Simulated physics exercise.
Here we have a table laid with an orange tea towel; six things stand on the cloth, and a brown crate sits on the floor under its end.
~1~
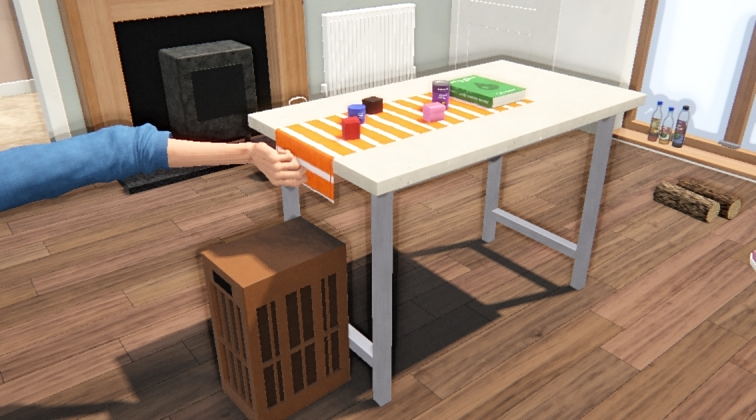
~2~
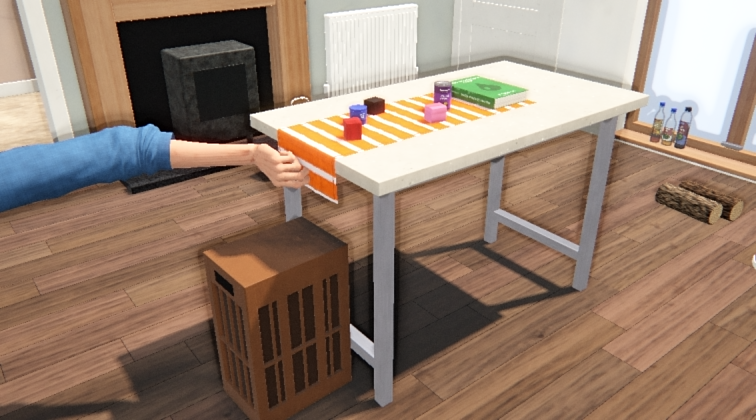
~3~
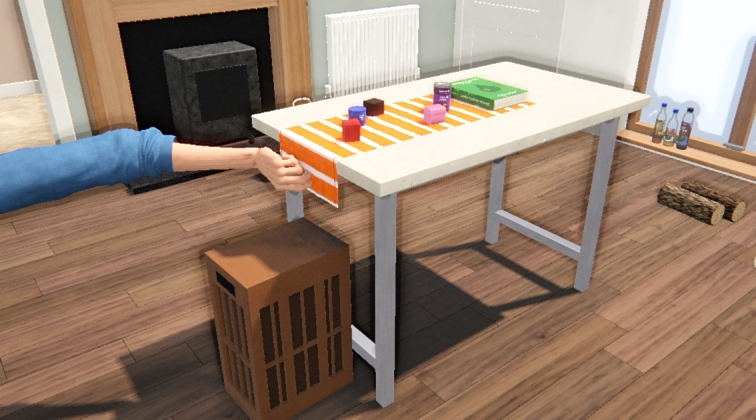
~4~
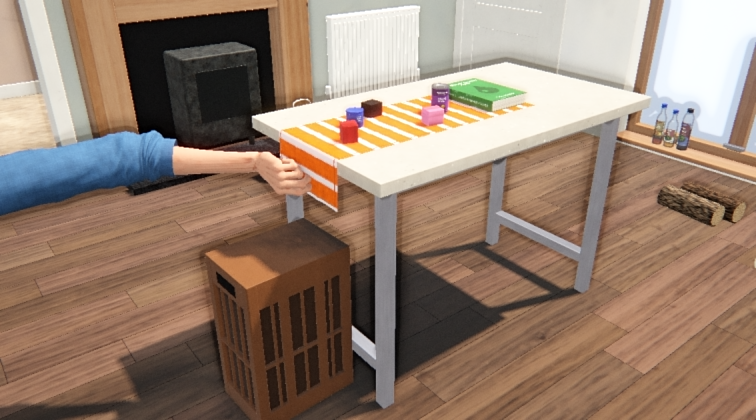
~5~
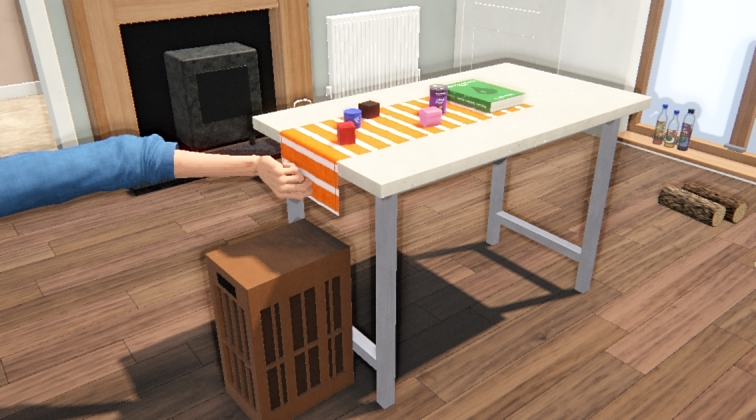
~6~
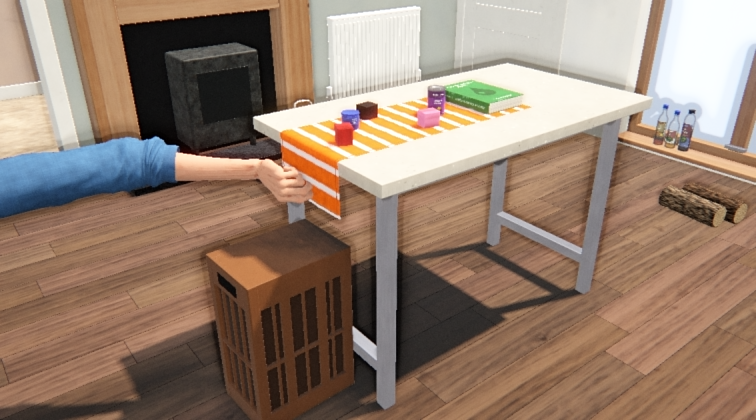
The video shows a hand at the left end of a white table gradually pulling an orange-striped cloth down over the edge above a brown crate, while the small colored objects on the cloth shift slightly left with it.
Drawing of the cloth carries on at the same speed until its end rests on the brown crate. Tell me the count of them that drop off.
The number of things lost will likely be one.
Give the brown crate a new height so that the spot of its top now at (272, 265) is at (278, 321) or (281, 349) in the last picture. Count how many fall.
The tally is 3 and 4.
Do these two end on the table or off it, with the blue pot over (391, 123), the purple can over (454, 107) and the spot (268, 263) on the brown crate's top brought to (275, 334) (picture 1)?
Blue pot: Lost; purple can: Safe.
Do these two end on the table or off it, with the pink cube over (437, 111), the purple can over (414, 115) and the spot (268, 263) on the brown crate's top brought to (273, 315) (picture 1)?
Final state: The pink cube is still in place, the purple can is still in place.
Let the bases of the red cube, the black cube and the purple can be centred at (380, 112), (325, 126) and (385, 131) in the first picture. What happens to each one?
Red cube safe, black cube lost, purple can safe.
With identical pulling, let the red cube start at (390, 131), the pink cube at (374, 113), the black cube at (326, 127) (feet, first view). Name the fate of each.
The red cube stays put; the pink cube stays put; the black cube ends up off.
Soon after, hem near (310, 218); all still up.
Then, hem on the crate; red cube gone.
At rest, hem on the crate; red cube gone. The count of fallen things is one.
